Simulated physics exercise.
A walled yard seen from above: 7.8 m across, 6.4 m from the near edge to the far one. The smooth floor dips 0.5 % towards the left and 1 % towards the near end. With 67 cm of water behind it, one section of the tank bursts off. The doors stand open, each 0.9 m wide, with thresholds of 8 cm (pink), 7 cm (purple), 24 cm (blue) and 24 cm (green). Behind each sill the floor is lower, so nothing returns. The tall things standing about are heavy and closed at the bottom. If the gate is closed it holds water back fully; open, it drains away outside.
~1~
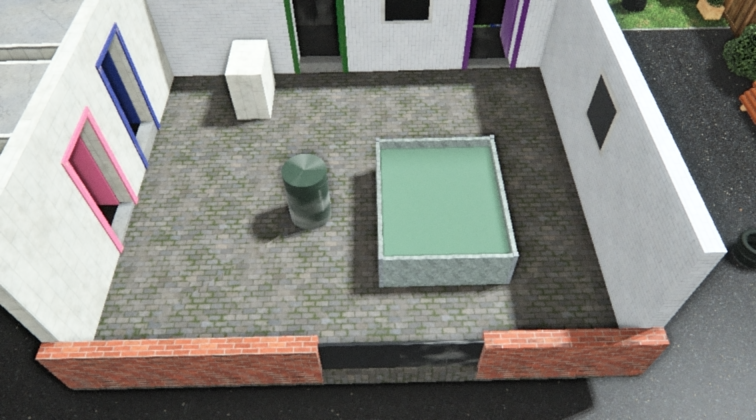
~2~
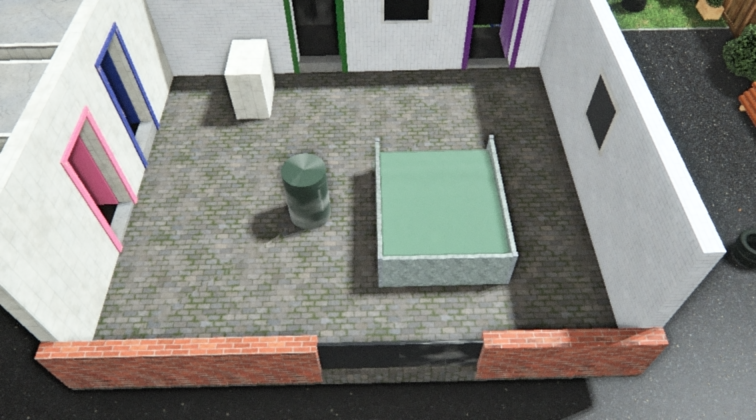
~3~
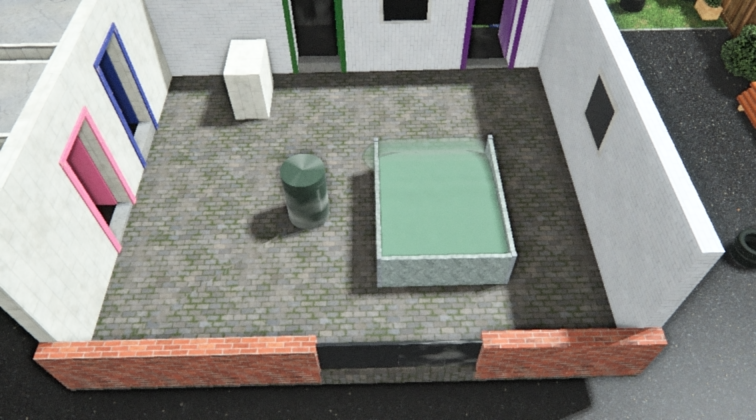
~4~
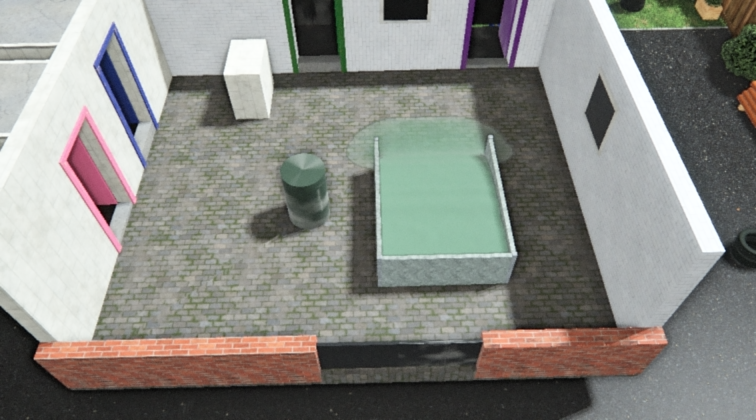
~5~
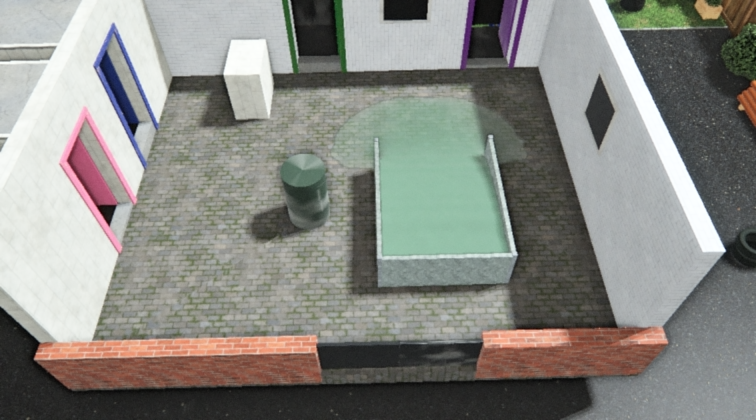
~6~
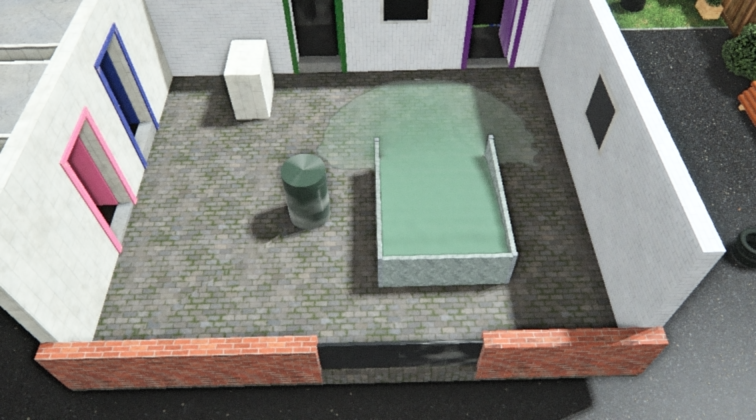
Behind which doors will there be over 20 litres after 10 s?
Within that time: At the pink door it keeps below the limit; at the purple door it goes over the limit; at the blue door it stays under the limit; at the green door it keeps below the limit.
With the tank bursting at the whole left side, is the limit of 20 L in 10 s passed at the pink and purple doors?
Then: Pink past it, purple below.
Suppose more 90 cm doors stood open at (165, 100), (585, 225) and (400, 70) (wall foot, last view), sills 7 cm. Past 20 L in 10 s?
In turn: Past it, not over, past it.
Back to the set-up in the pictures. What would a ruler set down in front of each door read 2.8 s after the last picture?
In cm: Pink 0, purple 22, blue 2, green 15.
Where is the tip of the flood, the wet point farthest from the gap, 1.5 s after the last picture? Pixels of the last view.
Around (224, 77).
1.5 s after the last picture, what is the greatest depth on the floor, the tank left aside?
Up to some 40 cm.
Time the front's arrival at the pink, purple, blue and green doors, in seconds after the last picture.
Pink 3.8 s, purple 0.3 s, blue 2.8 s, green 0.6 s.
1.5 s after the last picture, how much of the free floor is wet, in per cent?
Some 30 per cent of it.
Then, 0.7 s after the last picture water covers 25 % of the floor and is deepest (37 cm) near (420, 72); pink door not reached, purple door 18 cm at the sill, 9 L in, blue door not reached, green door 10 cm at the sill, 0 L in.
Then, 1.5 s after the last picture water covers 30 % of the floor and is deepest (40 cm) near (531, 69); pink door not reached, purple door 24 cm at the sill, 69 L in, blue door not reached, green door 22 cm at the sill, 0 L in.
Then, 2.8 s after the last picture water covers 40 % of the floor and is deepest (28 cm) near (282, 87); pink door not reached, purple door 22 cm at the sill, 180 L in, blue door 2 cm at the sill, 0 L in, green door 15 cm at the sill, 0 L in.
Then, 5.3 s after the last picture water covers 85 % of the floor and is deepest (19 cm) near (560, 340); pink door 3 cm at the sill, 0 L in, purple door 10 cm at the sill, 259 L in, blue door 5 cm at the sill, 0 L in, green door 12 cm at the sill, 0 L in.
Then, 9.3 s after the last picture water covers 100 % of the floor and is deepest (15 cm) near (86, 365); pink door 8 cm at the sill, 0 L in, purple door 3 cm at the sill, 263 L in, blue door 3 cm at the sill, 0 L in, green door 5 cm at the sill, 0 L in.
